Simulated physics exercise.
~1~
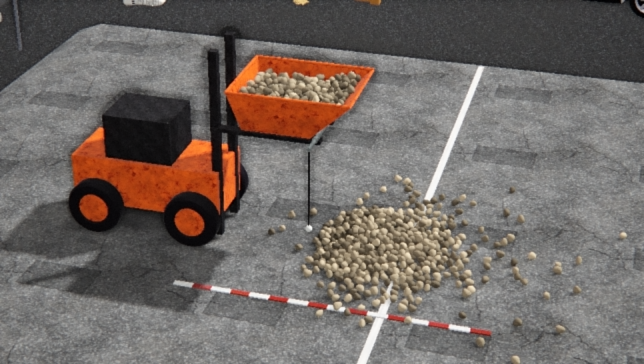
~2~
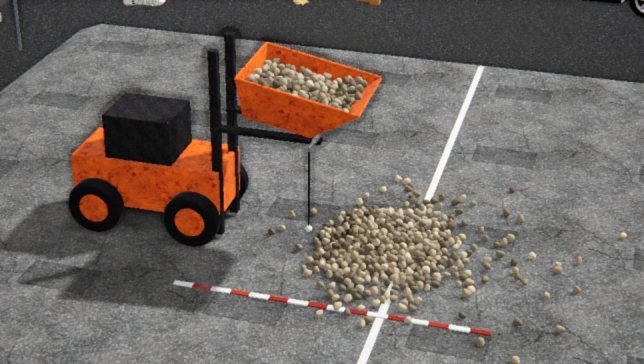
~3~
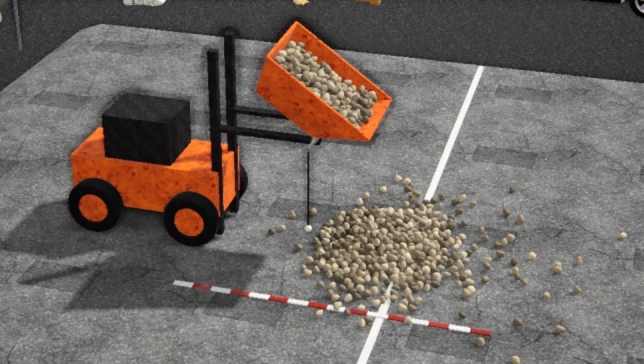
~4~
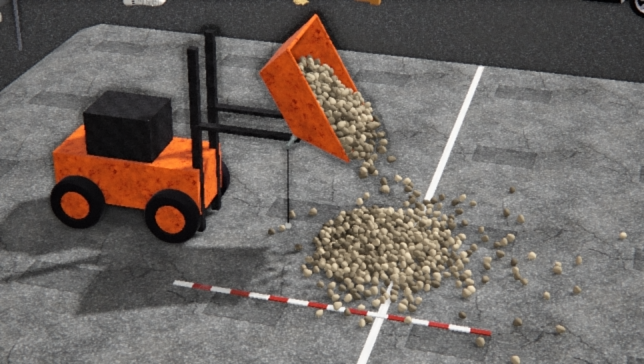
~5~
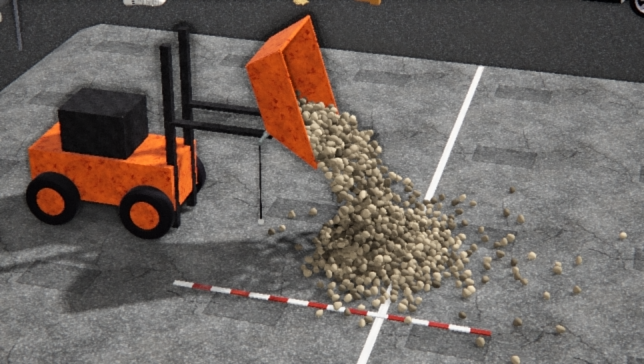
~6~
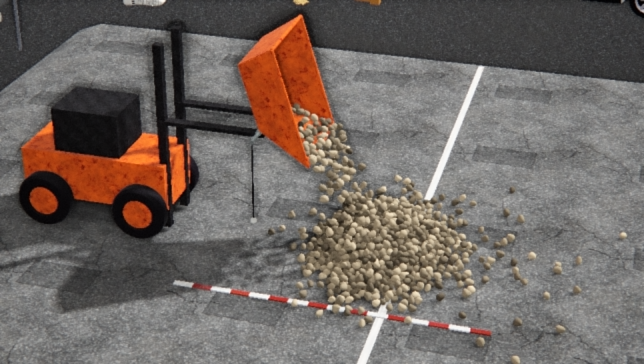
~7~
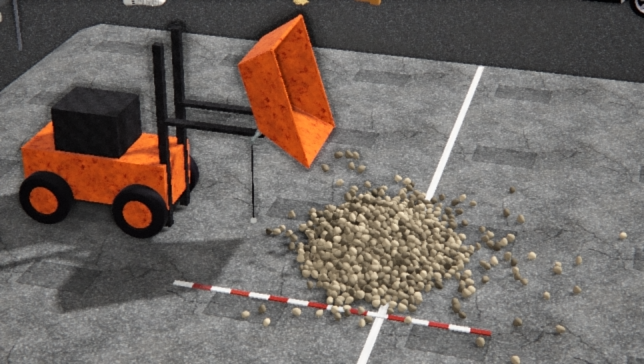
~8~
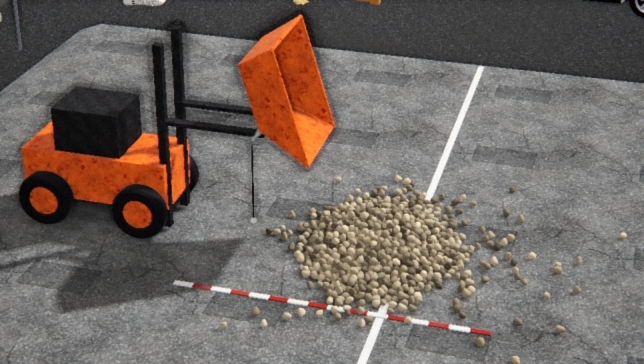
To begin with, an orange machine with a black block on its back holds a raised skip of pale stones beside a loose heap spread around a white painted line. The skip tips forward to the right, gently and then steeply, while its load stays inside. As the machine rolls back to the left, the stones slide over the lower edge and pour onto the heap. The stream thins and a few last stones drop, some scattering near the red and white pole. Finally the machine stands still, its empty skip steeply tilted beside a larger heap lying across the line.
